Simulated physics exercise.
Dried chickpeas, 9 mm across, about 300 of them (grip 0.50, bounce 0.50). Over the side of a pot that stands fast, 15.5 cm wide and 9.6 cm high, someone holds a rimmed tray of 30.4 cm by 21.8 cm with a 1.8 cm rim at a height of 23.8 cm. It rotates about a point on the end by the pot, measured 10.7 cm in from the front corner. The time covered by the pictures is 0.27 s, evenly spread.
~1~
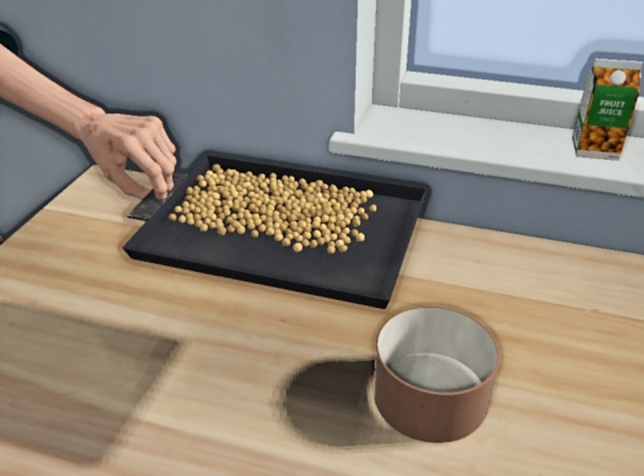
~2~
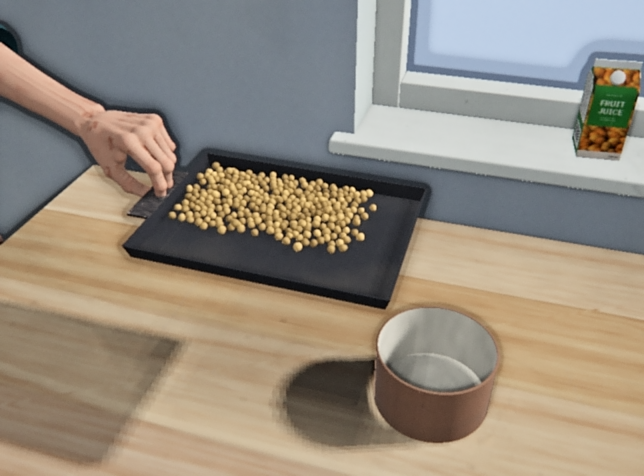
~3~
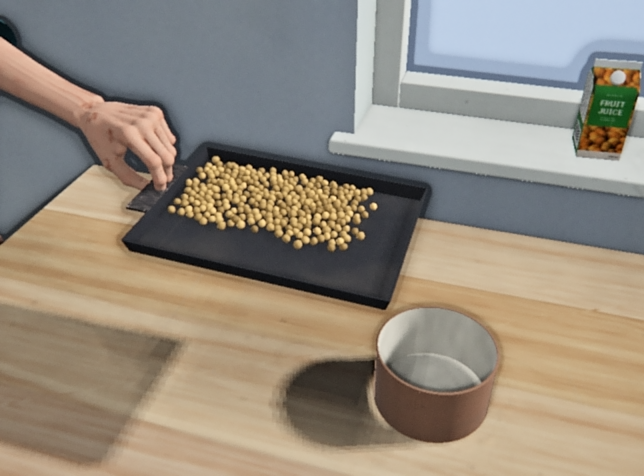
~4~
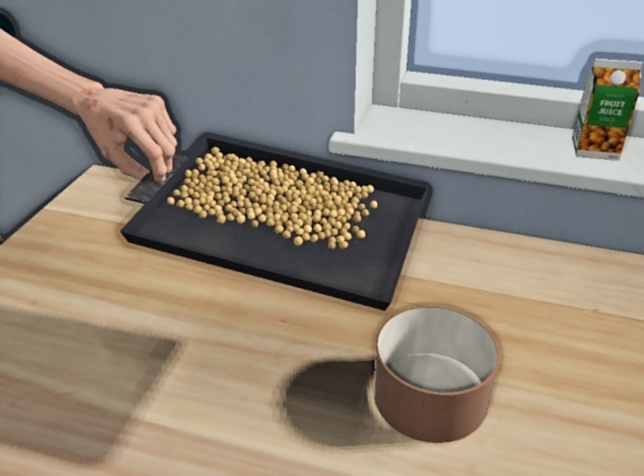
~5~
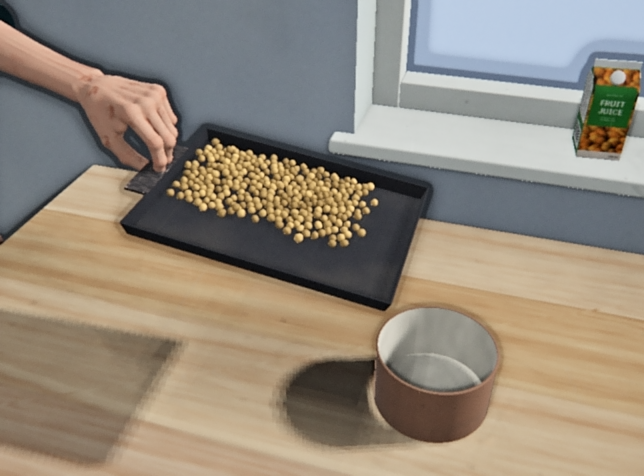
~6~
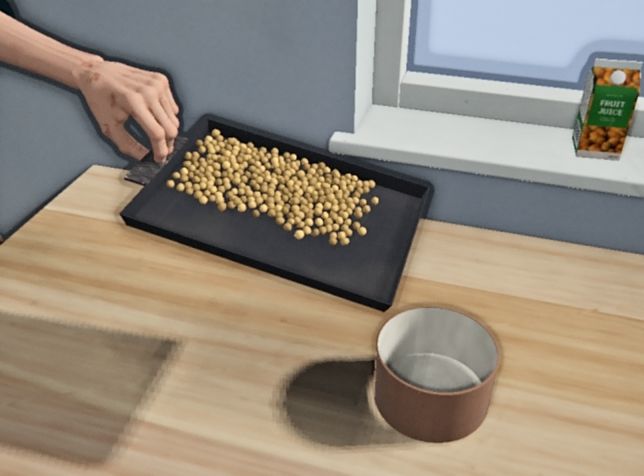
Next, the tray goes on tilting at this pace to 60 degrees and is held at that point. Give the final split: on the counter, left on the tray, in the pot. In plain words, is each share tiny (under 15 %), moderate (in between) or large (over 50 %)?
Counter: I expect a mere dribble of the load there; tray: I expect the major share of the load there; pot: I expect a mere dribble of the load there.
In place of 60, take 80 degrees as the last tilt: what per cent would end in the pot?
That comes out at some 5 per cent.
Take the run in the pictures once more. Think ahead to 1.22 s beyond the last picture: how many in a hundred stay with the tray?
Roughly 95 percent of the load, I'd say.
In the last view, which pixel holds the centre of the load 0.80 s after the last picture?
The middle of the load should be near (385, 229) then.
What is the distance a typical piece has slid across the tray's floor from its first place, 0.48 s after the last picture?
9 cm.
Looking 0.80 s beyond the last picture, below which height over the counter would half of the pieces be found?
Roughly 28 centimetres, give or take.
Then, 0.48 s after the last picture, tilt 34 degrees; the tray holds 100 %, the pot 0 %.
Then, 0.80 s after the last picture, tilt 50 degrees; the tray holds 100 %, the pot 0 %.
Then, 1.22 s after the last picture, tilt 60 degrees; the tray holds 95 %, the pot 5 %.
In the end, counter 5 %, tray 95 %, pot 5 %.
